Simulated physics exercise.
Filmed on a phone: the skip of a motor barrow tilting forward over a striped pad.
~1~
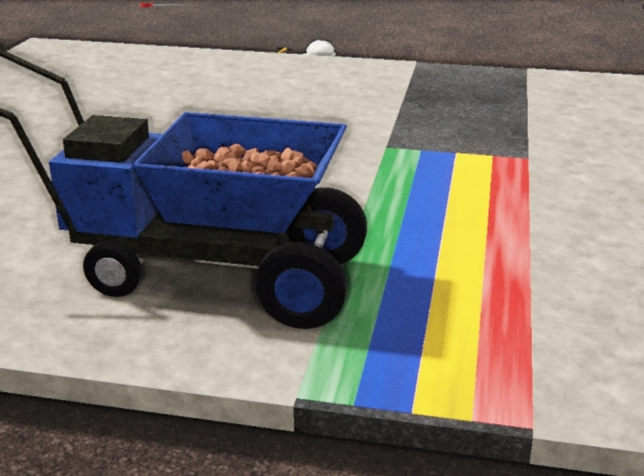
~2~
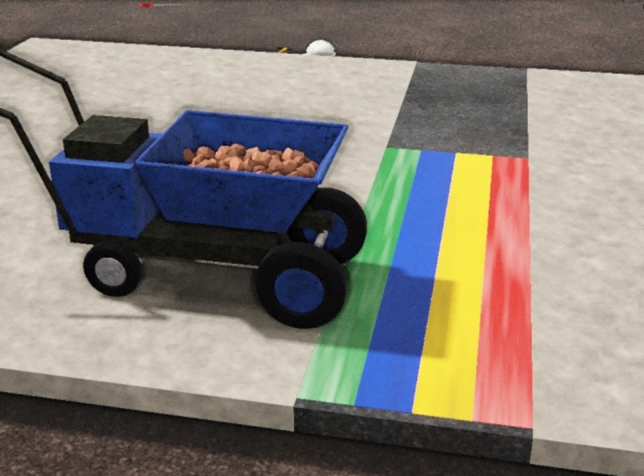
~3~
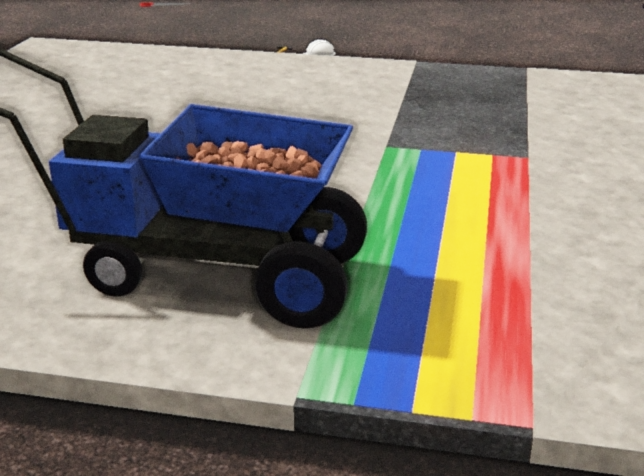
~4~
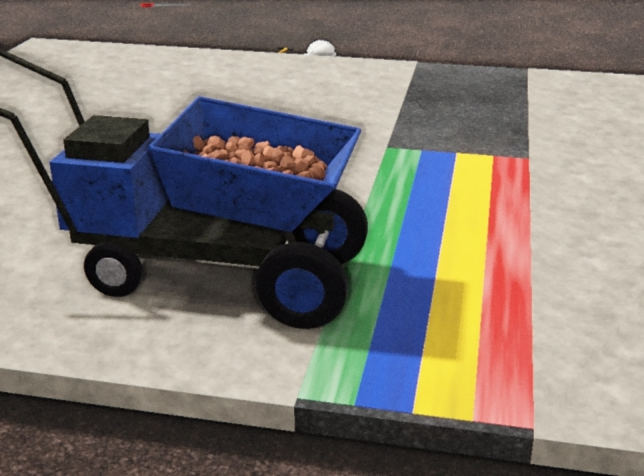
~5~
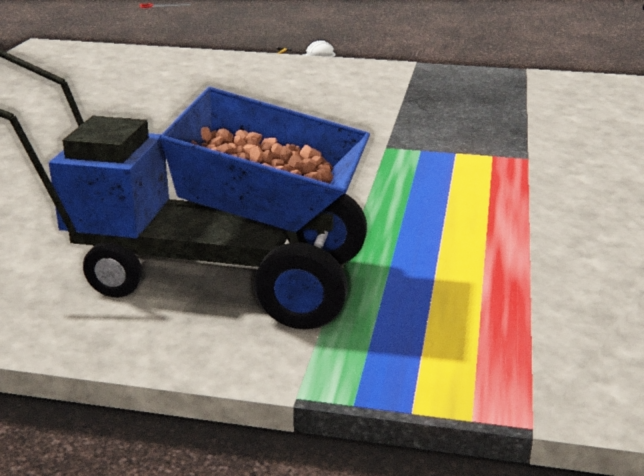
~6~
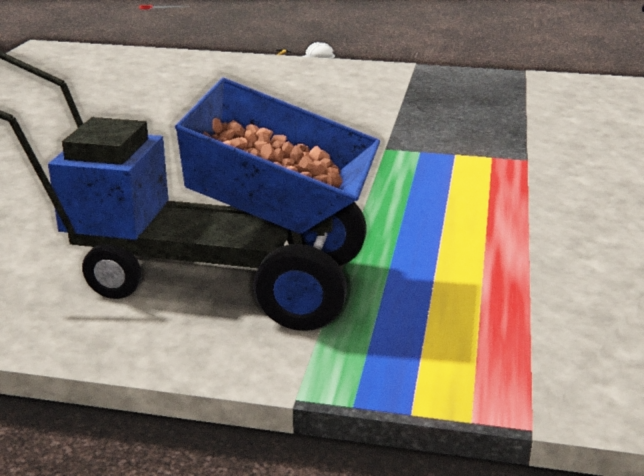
On a pale slab beside coloured stripes, a barrow's blue skip of rubble tilts forward.
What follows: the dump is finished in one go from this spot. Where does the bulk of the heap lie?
The heap favours the yellow strip.
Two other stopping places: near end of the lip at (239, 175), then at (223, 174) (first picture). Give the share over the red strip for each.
Roughly 10 per cent, and 0 per cent.
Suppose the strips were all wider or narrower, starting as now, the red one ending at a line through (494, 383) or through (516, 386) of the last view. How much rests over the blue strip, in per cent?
First some 0, then 10 per cent.
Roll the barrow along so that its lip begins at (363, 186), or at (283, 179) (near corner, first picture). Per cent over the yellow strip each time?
Roughly 20 per cent, and 30 per cent.
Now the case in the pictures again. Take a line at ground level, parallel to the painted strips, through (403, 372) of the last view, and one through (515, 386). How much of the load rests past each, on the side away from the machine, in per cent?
First some 90, then 20 per cent.
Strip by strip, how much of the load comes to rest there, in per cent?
Green strip near 0; blue strip near 10; yellow strip near 45; red strip near 35.
Shortly afterwards, skip tipped steeply; the whole lot in the skip.
Next, skip tipped right over; the bulk in the skip; near a quarter over the yellow strip; a little over the red strip.
Some moments later, skip tipped right over; a little in the skip; a little over the blue strip; near half over the yellow strip; near a third over the red strip; a little off the paint.
In the end, skip tipped right over; only a few in the skip; only a few over the green strip; a little over the blue strip; near half over the yellow strip; near a third over the red strip; a little off the paint.
